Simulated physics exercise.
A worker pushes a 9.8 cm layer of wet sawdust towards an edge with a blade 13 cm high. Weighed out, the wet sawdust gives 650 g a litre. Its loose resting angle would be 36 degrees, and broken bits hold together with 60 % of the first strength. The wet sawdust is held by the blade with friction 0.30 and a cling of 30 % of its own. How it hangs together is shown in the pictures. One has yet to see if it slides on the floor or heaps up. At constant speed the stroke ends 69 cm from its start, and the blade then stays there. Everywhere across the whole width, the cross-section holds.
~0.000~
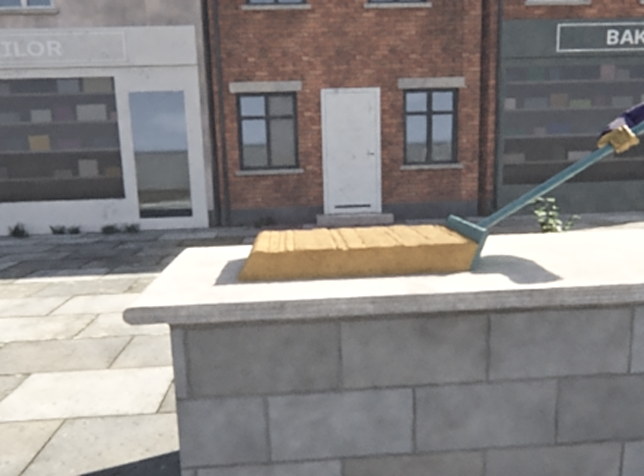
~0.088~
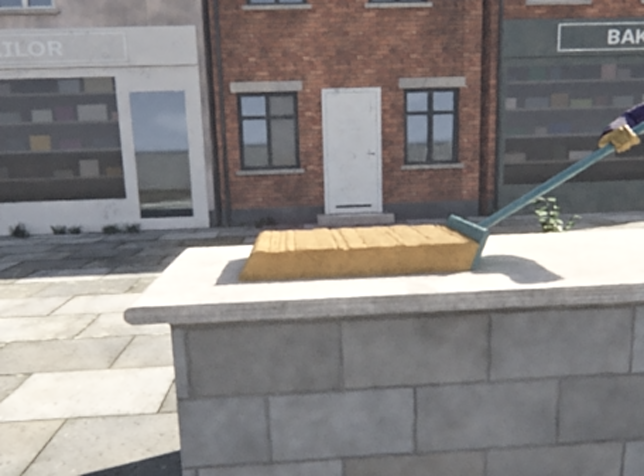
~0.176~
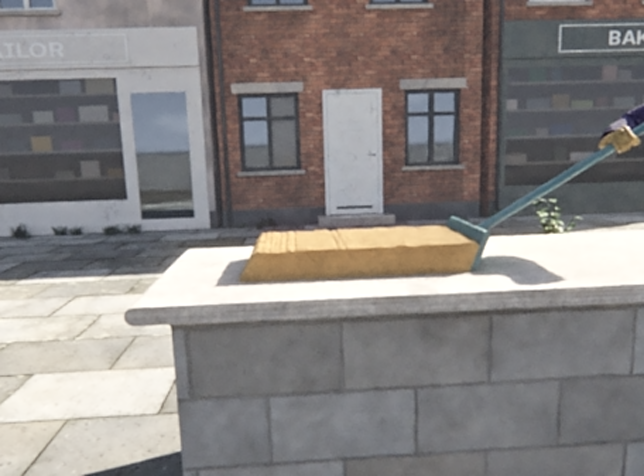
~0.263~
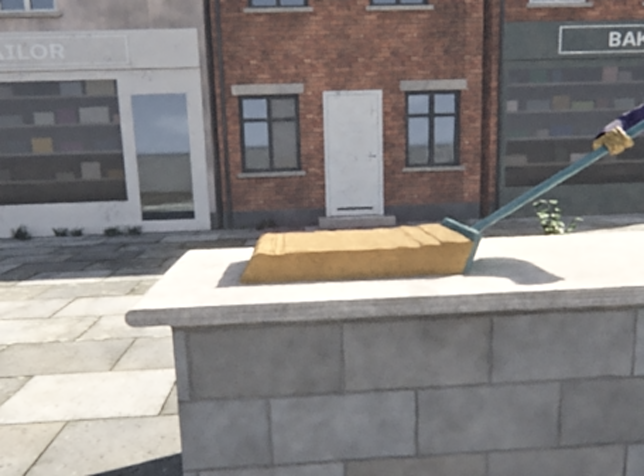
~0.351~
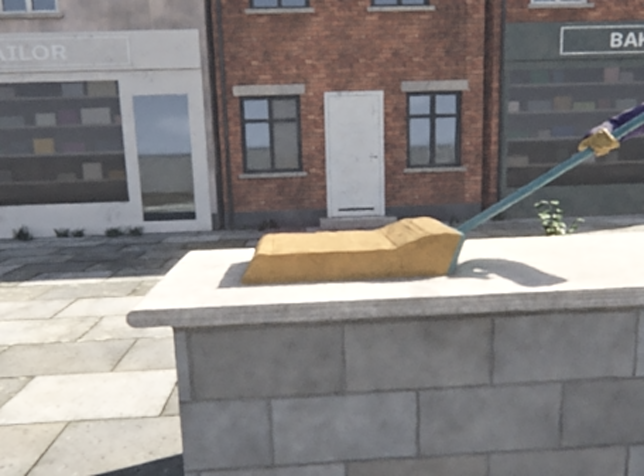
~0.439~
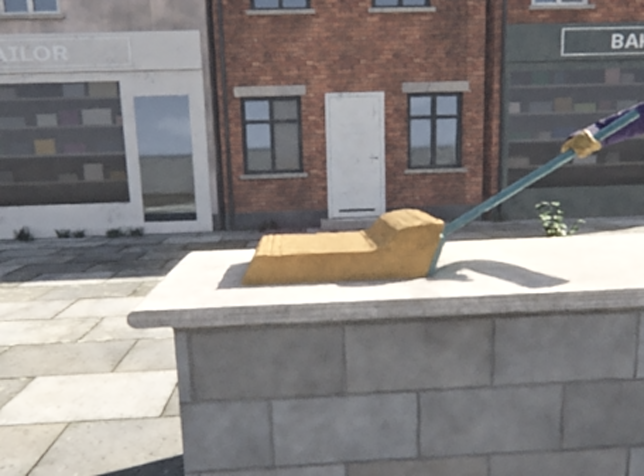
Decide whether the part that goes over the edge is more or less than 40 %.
Forecast: It falls short of 40 %.
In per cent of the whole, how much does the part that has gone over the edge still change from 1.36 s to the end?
5 %.
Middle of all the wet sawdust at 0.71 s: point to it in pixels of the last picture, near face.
You'll find it around (308, 259).
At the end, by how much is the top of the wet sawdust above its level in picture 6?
By my estimate, near 3.5 cm.
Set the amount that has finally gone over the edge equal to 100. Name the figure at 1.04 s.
I'd say near 0 per cent.
After 0.71 s, 0 % has gone over the edge.
After 1.04 s, 0 % has gone over the edge.
After 1.36 s, 15 % has gone over the edge.
After 1.68 s, 20 % has gone over the edge.
After 1.78 s, at the end, 20 % has gone over the edge.
